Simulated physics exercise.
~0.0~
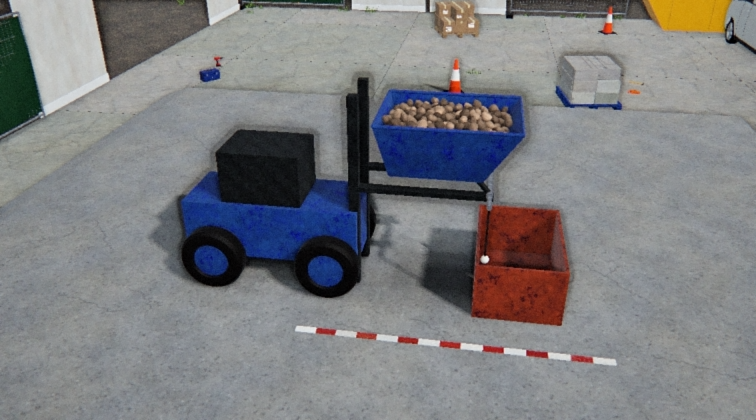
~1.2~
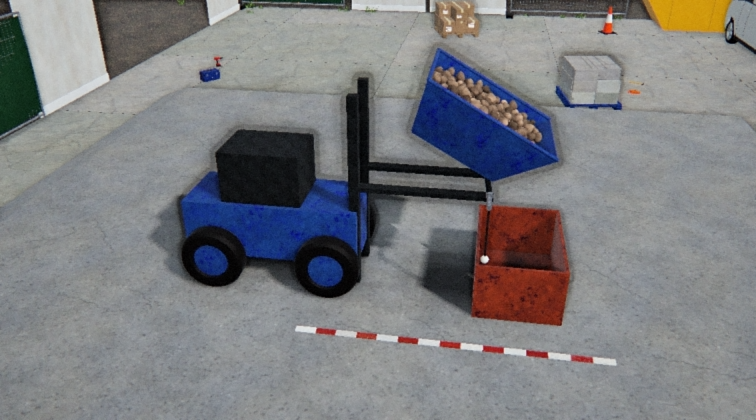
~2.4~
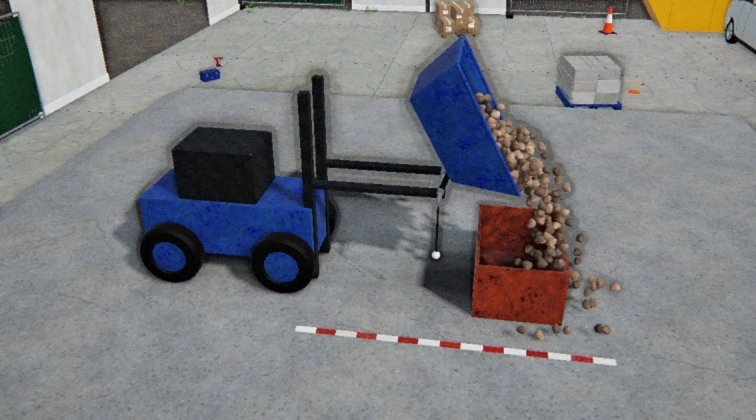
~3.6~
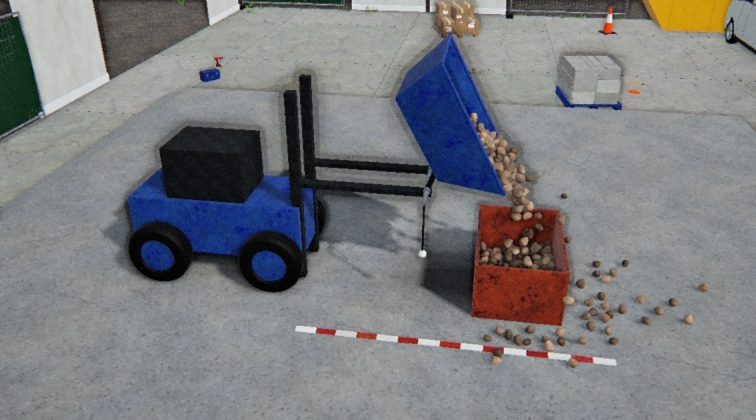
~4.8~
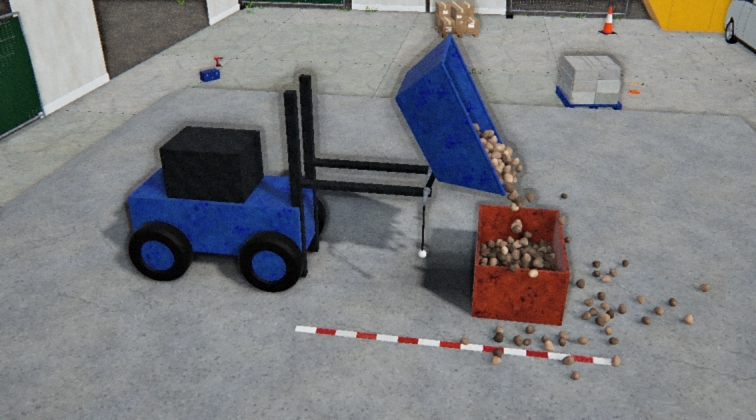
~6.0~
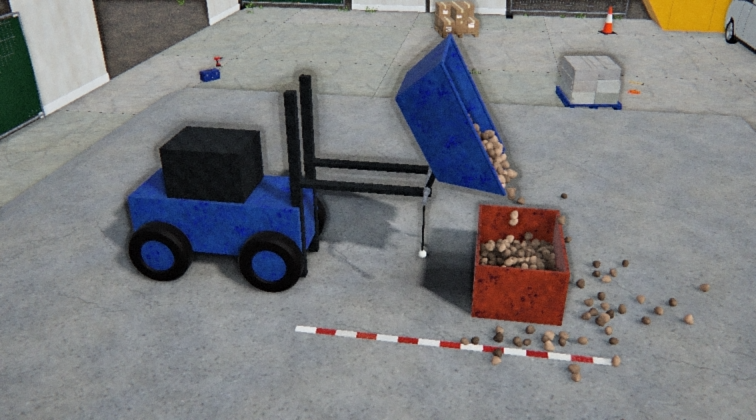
We see a blue forklift tip a raised blue skip of rounded stones toward a red bin, then back away to the left as they pour out; finally the skip stays steeply tilted, still holding many stones, with others in the bin and some scattered on the ground.
